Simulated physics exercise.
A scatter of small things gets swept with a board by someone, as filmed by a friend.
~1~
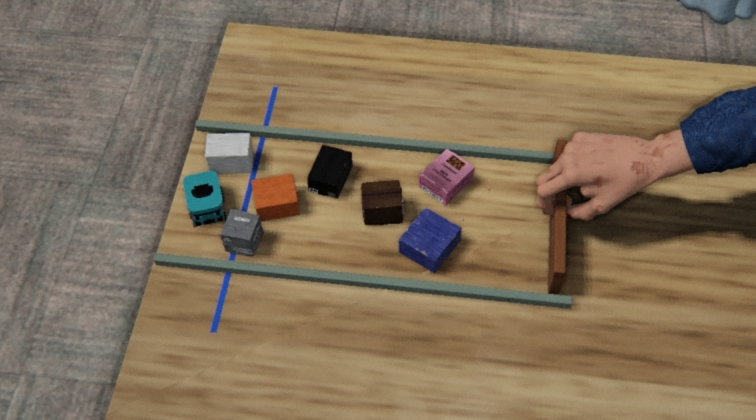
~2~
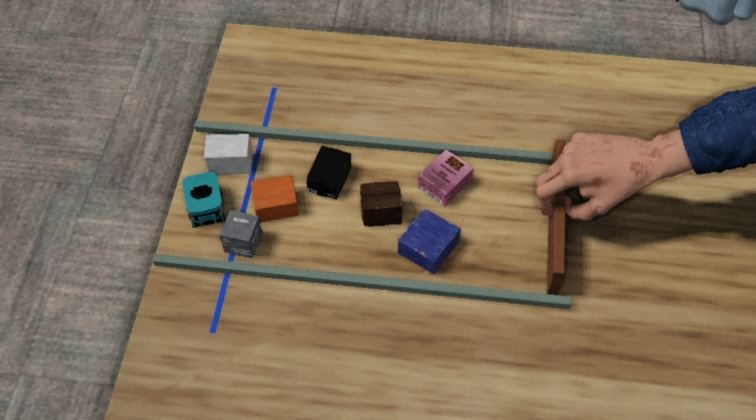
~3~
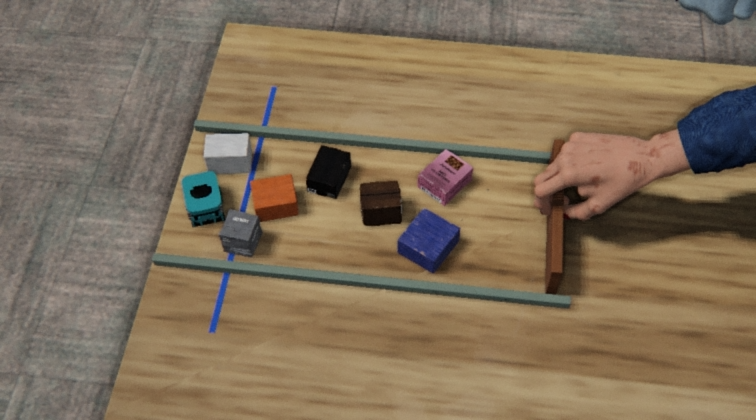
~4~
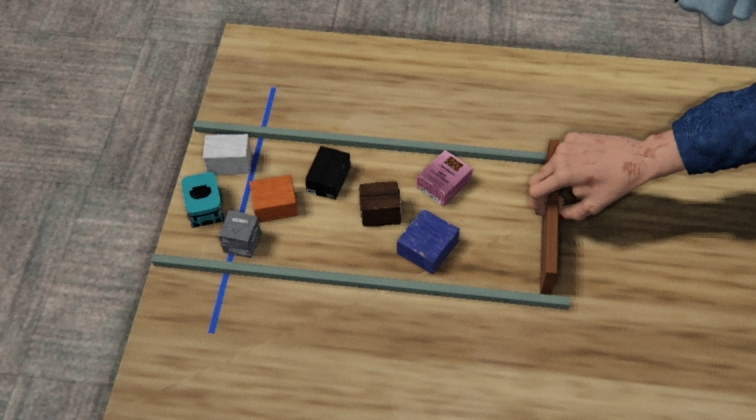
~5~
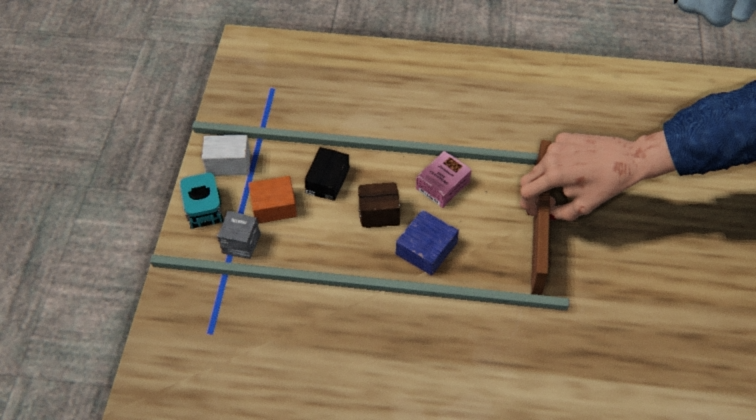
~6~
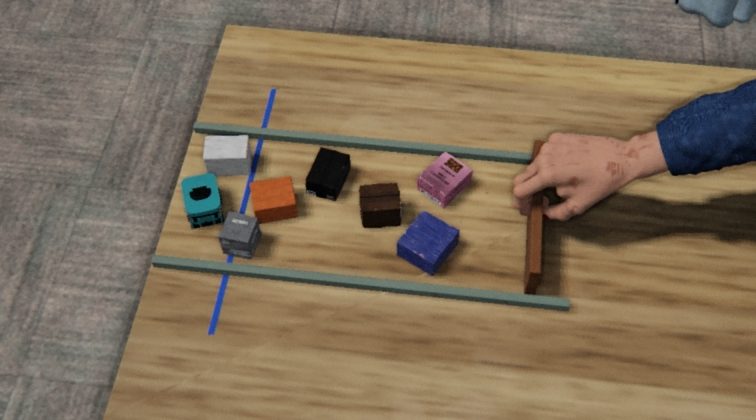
A hand in a blue sleeve grips a reddish-brown board on a wooden table above grey carpet, seen from a high angle. Between two grey-green rails lie pink, blue, dark brown, black and orange blocks, with white, turquoise and grey ones at the left near a blue line. The hand slides the board slightly left without touching the blocks, which stay put, while the view barely shifts.
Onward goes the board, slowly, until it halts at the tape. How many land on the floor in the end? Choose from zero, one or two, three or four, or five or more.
In the end, one or two land there.
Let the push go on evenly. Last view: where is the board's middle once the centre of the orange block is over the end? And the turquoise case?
The middle is at (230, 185) when it's the orange block, and at (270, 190) when it's the turquoise case.
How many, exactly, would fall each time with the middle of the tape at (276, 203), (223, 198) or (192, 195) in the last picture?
In order, the counts are 0, 4 and 5.
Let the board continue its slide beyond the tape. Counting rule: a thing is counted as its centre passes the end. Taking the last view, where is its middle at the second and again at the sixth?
The first puts it near (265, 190), the next near (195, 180).
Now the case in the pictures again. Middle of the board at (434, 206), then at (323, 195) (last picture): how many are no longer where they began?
By then 3, and later 5.
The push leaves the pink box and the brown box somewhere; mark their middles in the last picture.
Taking them in turn, first comes (237, 156), then (225, 191).
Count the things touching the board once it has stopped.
It adds up to 3.
Soon after, none off yet; turquoise case at rest near (203, 201); white block at rest near (228, 156); grey box at rest near (240, 236).
By the end, the number that fall off is one or two; fallen, white block and turquoise case.
